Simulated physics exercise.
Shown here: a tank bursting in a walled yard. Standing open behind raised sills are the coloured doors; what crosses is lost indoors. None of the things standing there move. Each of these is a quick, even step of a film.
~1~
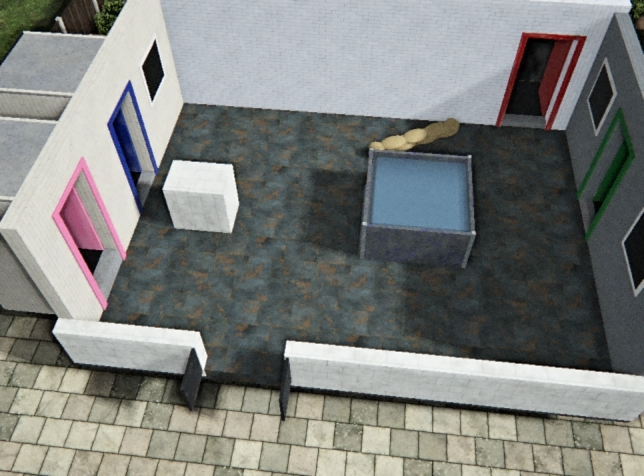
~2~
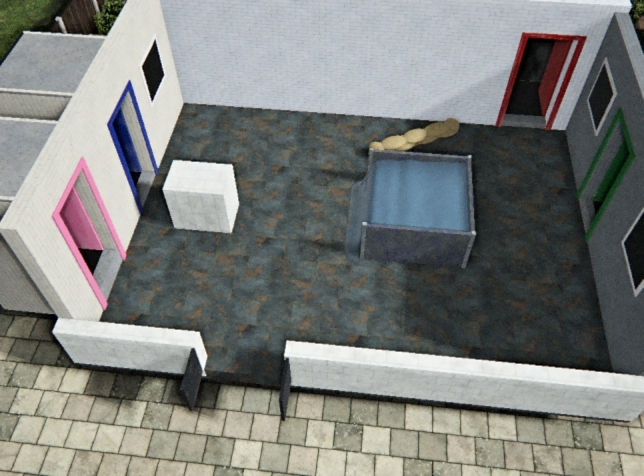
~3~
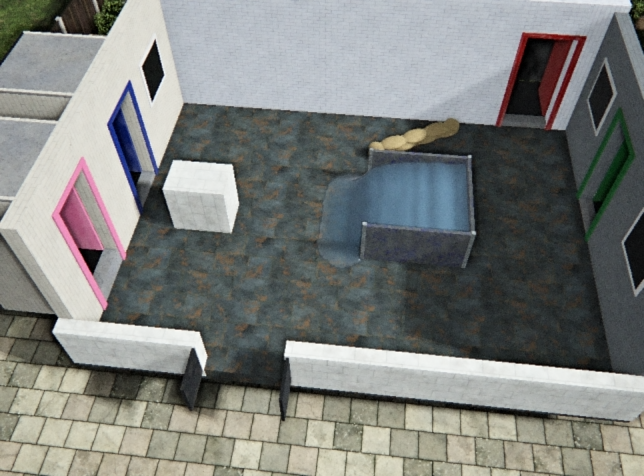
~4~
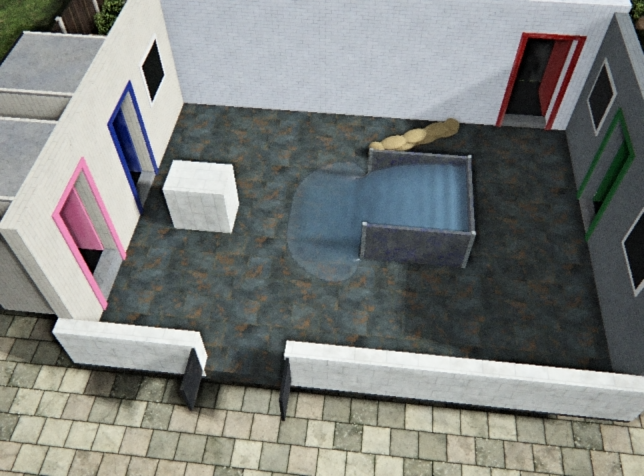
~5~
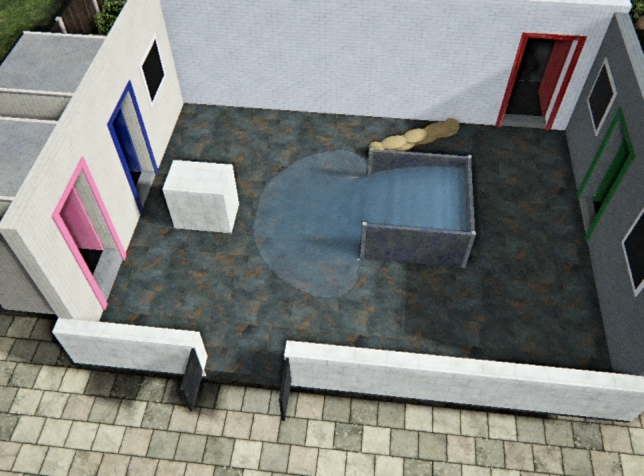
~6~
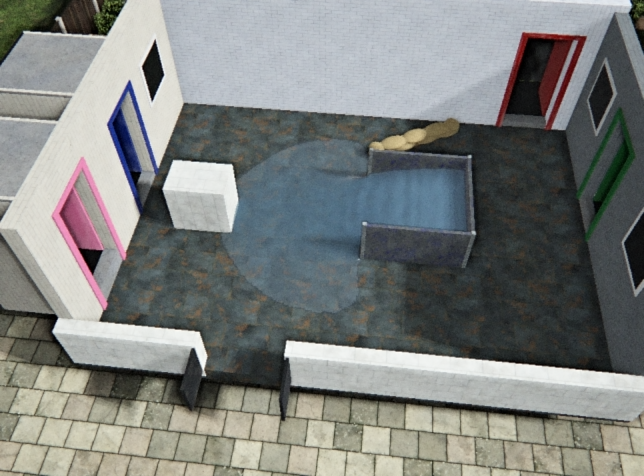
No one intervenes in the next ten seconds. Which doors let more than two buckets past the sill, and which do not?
Here is the split: The blue door lets more through; the red door keeps it to two or fewer; the green door keeps it to two or fewer; the pink door keeps it to two or fewer.
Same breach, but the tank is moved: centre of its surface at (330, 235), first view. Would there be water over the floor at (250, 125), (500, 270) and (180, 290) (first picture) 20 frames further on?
Check in sequence: Soaked through, still parched, soaked through.
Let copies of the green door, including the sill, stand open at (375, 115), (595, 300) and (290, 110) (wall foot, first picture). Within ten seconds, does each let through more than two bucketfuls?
Well, the first is above the limit, the next is below the limit, and the last is above the limit.
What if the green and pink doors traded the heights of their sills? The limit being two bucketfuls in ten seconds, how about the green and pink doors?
Pretty sure the green remains short while the pink crosses the line.
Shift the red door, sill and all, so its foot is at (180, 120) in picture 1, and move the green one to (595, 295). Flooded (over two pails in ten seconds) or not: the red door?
The red one overflows.
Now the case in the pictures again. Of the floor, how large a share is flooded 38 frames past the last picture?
I'd estimate some 60 per cent.
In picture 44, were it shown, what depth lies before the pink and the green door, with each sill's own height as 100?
Some 40 percent and then some 0 percent.
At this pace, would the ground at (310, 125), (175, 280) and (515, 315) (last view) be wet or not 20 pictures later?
In turn, the points end up soaked, soaked and high and dry.
A moment on, water covers 40 % of the floor; the blue door under two buckets in, the red door not reached, the green door not reached, the pink door wet at the sill, nothing in.
Next, water covers 45 % of the floor; the blue door over two buckets in, the red door not reached, the green door not reached, the pink door wet at the sill, nothing in.
Then, water covers 45 % of the floor; the blue door over two buckets in, the red door not reached, the green door not reached, the pink door wet at the sill, nothing in.
Later, water covers 60 % of the floor; the blue door over two buckets in, the red door not reached, the green door not reached, the pink door wet at the sill, nothing in.
In the end, water covers 85 % of the floor; the blue door over two buckets in, the red door wet at the sill, nothing in, the green door wet at the sill, nothing in, the pink door wet at the sill, nothing in.
